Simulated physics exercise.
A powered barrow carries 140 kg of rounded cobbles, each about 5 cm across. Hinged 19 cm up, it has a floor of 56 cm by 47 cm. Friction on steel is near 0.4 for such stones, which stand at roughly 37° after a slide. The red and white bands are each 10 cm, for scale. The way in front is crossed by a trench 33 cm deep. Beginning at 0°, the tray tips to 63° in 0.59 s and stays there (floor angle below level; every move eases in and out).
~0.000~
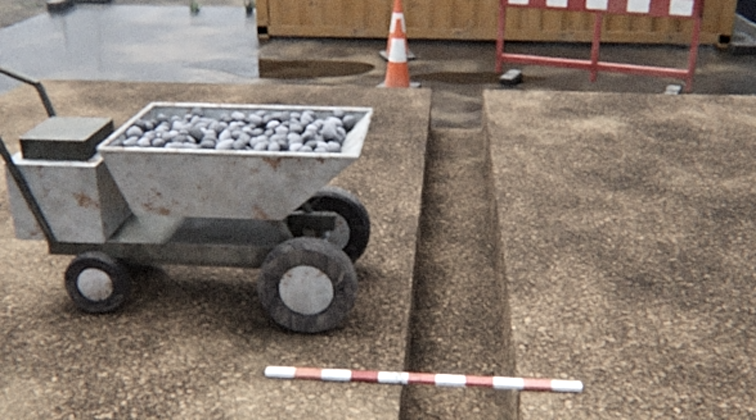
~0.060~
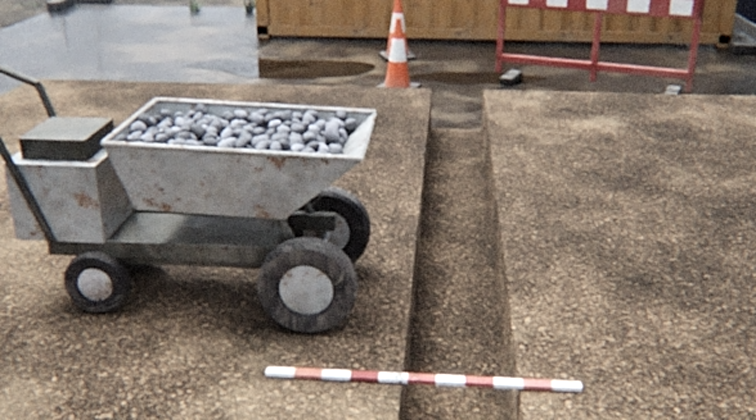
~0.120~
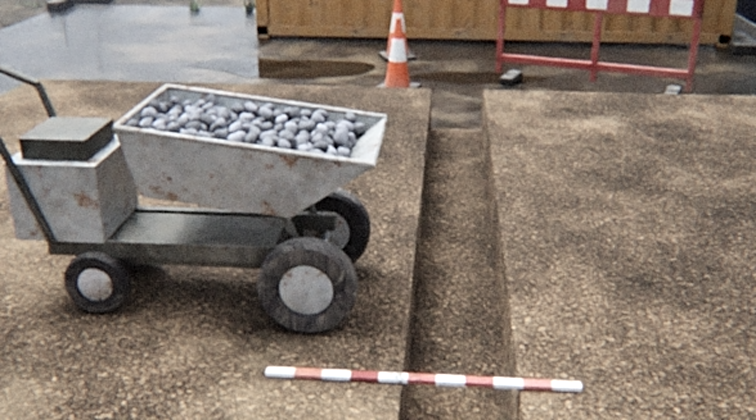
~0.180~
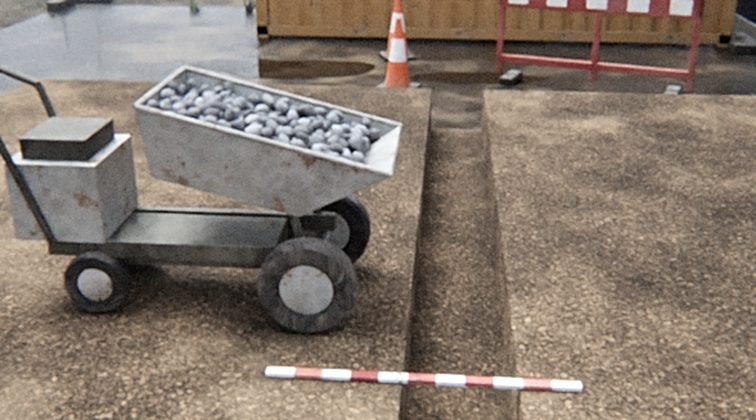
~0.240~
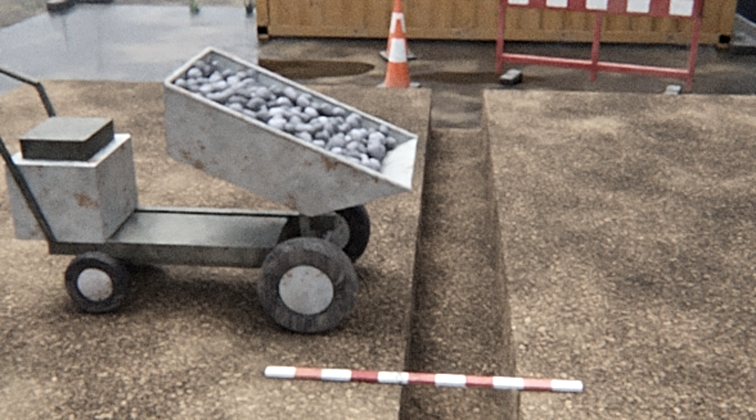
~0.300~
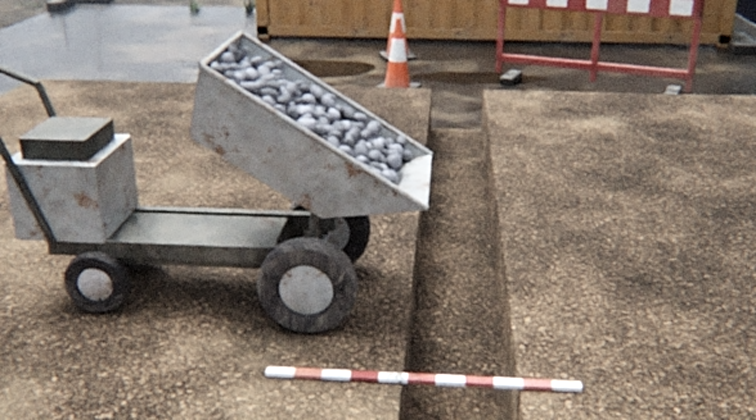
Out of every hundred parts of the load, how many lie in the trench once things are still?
Around 36 out of 100.
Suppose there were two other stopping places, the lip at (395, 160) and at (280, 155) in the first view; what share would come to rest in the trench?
First place roughly 15%, second roughly 90%.
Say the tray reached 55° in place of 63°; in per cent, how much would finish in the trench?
The trench would hold about 50% of it.
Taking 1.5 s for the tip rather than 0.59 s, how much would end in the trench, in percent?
In that case some 60 per cent.
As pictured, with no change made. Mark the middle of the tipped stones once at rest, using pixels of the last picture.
At about pixel (553, 299) in the last view.
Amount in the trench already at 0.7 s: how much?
Close to 15 per cent has got there by then.
After 0.4 s the floor is at 53°; 100 % in the tray; the foremost stones are at (436, 198).
After 0.7 s the floor is at 63°; 79 % in the tray, 16 % in the trench, 5 % past the trench; the foremost stones are at (535, 292).
After 1.0 s the floor is at 63°; 15 % in the tray, 23 % in the trench, 62 % past the trench; the foremost stones are at (734, 316).
After 3.0 s the floor is at 63°; 0 % in the tray, 36 % in the trench, 64 % past the trench; the foremost stones are past the picture's edge.
